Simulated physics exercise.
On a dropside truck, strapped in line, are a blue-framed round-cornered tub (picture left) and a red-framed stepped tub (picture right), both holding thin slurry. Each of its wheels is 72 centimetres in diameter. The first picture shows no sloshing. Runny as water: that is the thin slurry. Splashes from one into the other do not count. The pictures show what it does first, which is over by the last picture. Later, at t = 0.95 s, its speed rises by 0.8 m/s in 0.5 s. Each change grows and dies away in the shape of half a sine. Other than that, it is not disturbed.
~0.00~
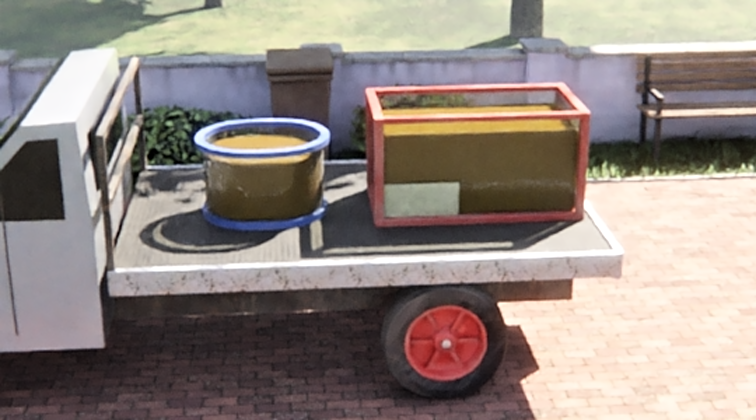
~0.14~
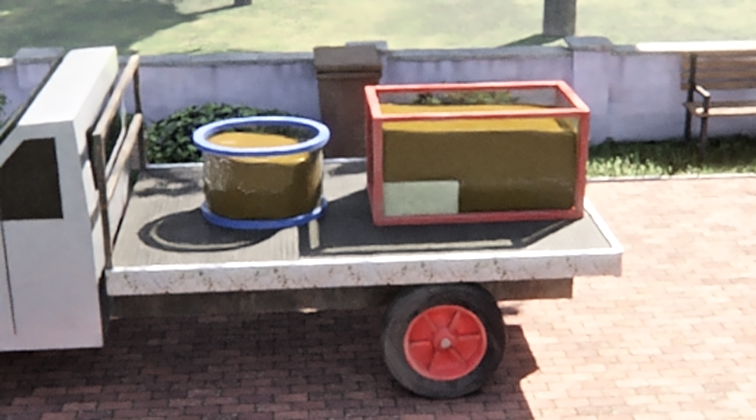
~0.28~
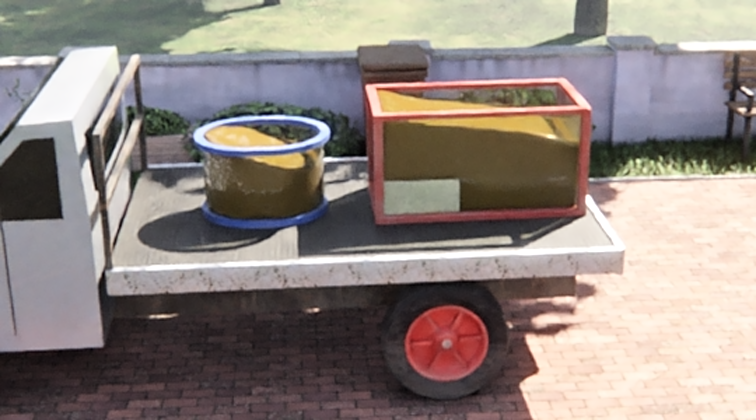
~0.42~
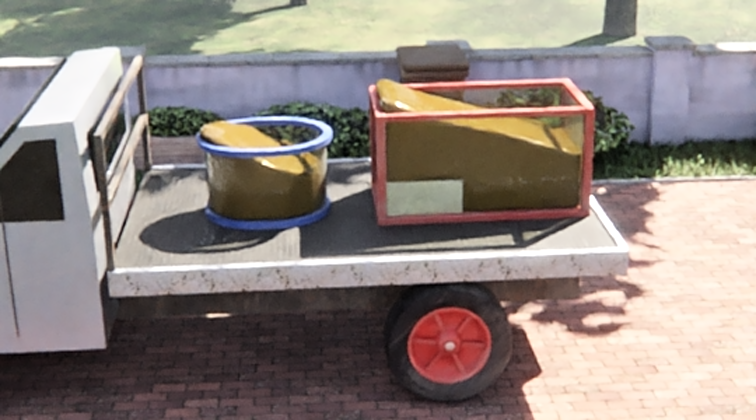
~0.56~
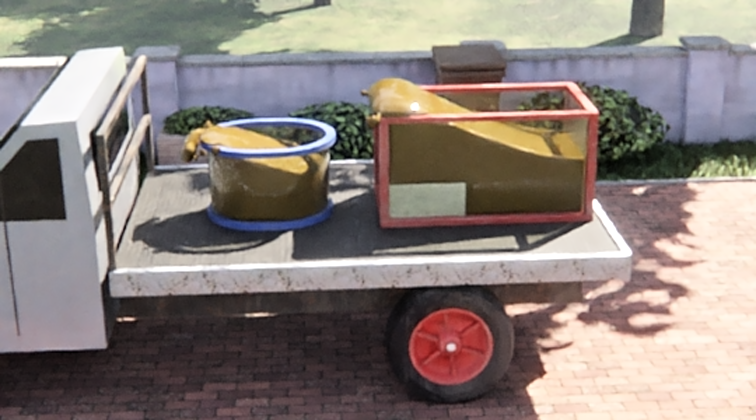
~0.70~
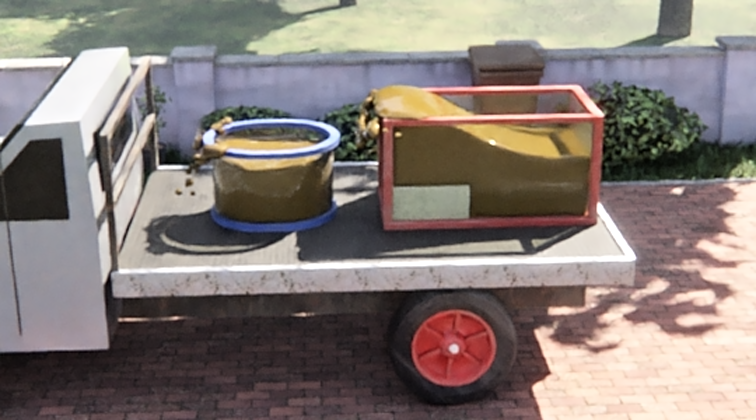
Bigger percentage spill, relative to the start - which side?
Bigger relative drain: Right.
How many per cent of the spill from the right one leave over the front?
About 40 percent.
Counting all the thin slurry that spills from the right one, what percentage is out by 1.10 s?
Around 30 percent of it.
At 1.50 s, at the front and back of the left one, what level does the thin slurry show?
About 36 cm in front, about 34 cm behind.
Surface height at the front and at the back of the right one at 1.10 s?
Front reads 42 centimetres, back reads 64 centimetres.
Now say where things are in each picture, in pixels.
The first frame shows left tub, front level (225, 155), back level (301, 153); right tub, front level (394, 131), back level (563, 127); the front is on the left, levels are read along the near walls.
The second frame shows left tub, front level (223, 152), back level (300, 153); right tub, front level (394, 127), back level (563, 126).
The third frame shows left tub, front level (223, 141), back level (301, 162); right tub, back level (564, 138).
The fourth frame shows left tub, front level (225, 136), back level (304, 168); right tub, front level (396, 101), back level (567, 147).
The fifth frame shows left tub, front level (228, 142), back level (307, 167); right tub, front level (400, 87), back level (570, 156).
The sixth frame shows left tub, front level (233, 156), back level (310, 154), some spilled; right tub, front level (404, 101), back level (575, 151), some spilled.
By 1.10 s the left one has lost 1 per cent, over the front (front 27 cm, back 42 cm); the right one has lost 3 per cent, over the front, a little elsewhere (front 42 cm, back 65 cm).
By 1.50 s the left one has lost 2 per cent, mostly over the front, some over the back (front 36 cm, back 35 cm); the right one has lost 5 per cent, over the front and the back, a little elsewhere (front 28 cm, back 63 cm).
By 2.00 s the left one has lost 2 per cent, mostly over the front, some over the back (front 36 cm, back 34 cm); the right one has lost 9 per cent, over the back and the front, a little elsewhere (front 64 cm, back 38 cm).
By 4.43 s the left one has lost 2 per cent, mostly over the front, some over the back; the right one has lost 11 per cent, over the front and the back, a little elsewhere.
